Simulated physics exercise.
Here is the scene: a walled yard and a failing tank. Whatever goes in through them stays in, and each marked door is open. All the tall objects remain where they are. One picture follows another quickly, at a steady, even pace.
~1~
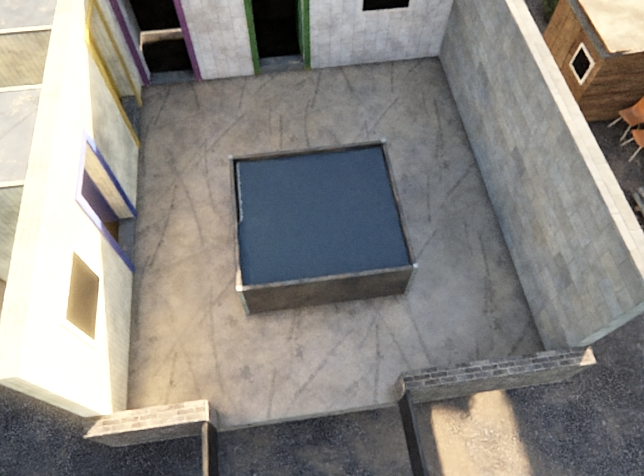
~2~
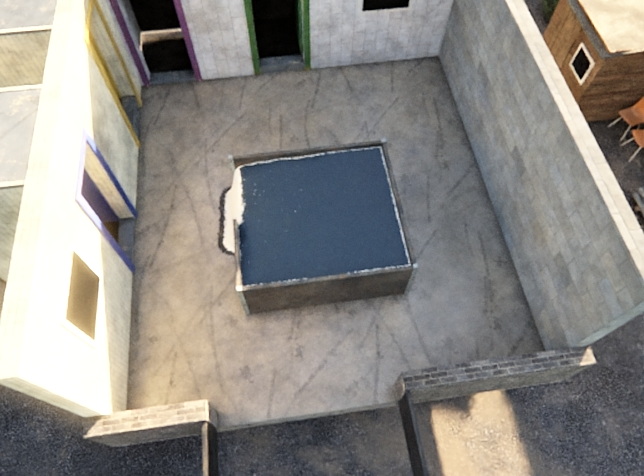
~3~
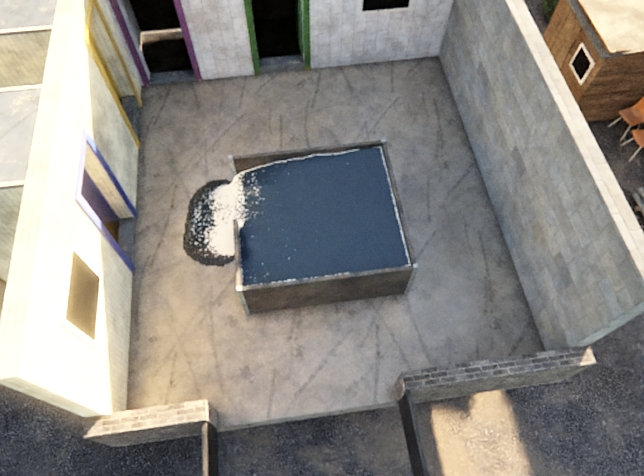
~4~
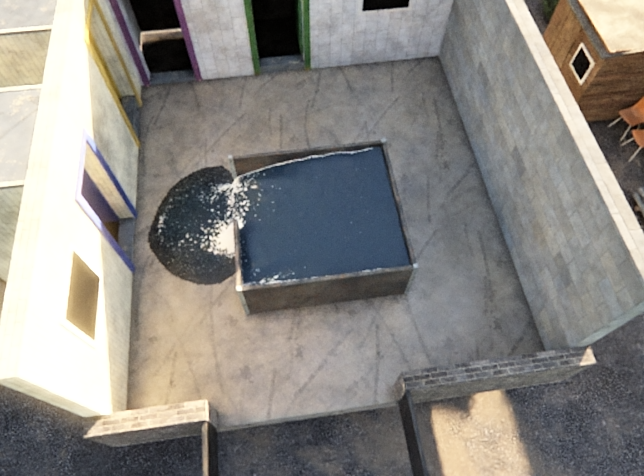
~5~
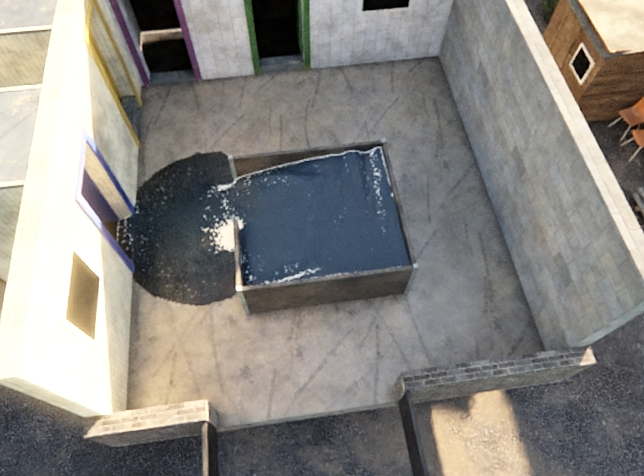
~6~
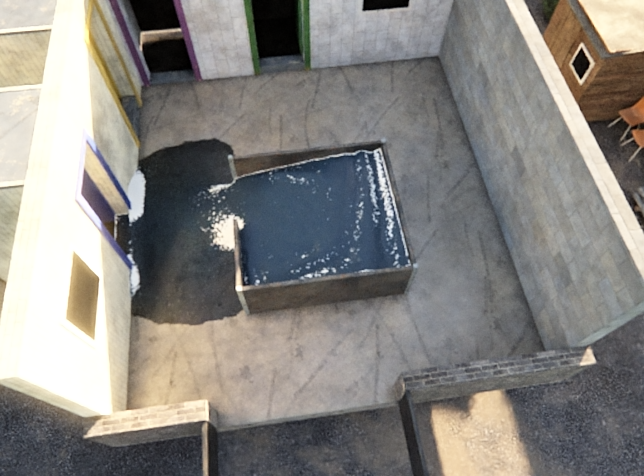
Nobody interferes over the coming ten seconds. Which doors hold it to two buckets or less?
Purple door: Past the limit; blue door: Past the limit; green door: Inside the limit; yellow door: Inside the limit.
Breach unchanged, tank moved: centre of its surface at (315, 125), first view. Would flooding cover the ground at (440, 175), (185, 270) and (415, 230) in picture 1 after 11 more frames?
Going through them in turn: Still bare, waterlogged and still bare.
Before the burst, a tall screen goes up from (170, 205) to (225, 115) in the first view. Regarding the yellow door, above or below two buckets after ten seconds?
Here's how it goes: The yellow door remains below.
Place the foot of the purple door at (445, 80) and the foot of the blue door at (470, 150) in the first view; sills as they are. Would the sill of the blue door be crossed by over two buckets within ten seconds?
Note - blue door ends up higher.
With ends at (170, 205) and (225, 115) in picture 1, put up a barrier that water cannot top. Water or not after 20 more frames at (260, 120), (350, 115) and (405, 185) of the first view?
Results in sequence: Swamped / swamped / bone-dry.
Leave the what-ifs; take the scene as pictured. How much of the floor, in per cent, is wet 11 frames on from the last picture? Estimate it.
Roughly 25 %.
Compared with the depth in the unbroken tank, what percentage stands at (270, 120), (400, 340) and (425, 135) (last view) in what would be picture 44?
In the order asked, some 4, 4 and 2 in a hundred.
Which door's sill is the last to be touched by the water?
The green one.
A moment on, water covers 20 % of the floor; the purple door not reached, the blue door far over two buckets in, the green door not reached, the yellow door wet at the sill, nothing in.
Next, water covers 25 % of the floor; the purple door far over two buckets in, the blue door far over two buckets in, the green door not reached, the yellow door wet at the sill, nothing in.
Then, water covers 40 % of the floor; the purple door far over two buckets in, the blue door far over two buckets in, the green door wet at the sill, nothing in, the yellow door wet at the sill, nothing in.
Later, water covers 80 % of the floor; the purple door far over two buckets in, the blue door far over two buckets in, the green door wet at the sill, nothing in, the yellow door wet at the sill, nothing in.
In the end, water covers 100 % of the floor; the purple door far over two buckets in, the blue door far over two buckets in, the green door wet at the sill, nothing in, the yellow door wet at the sill, nothing in.
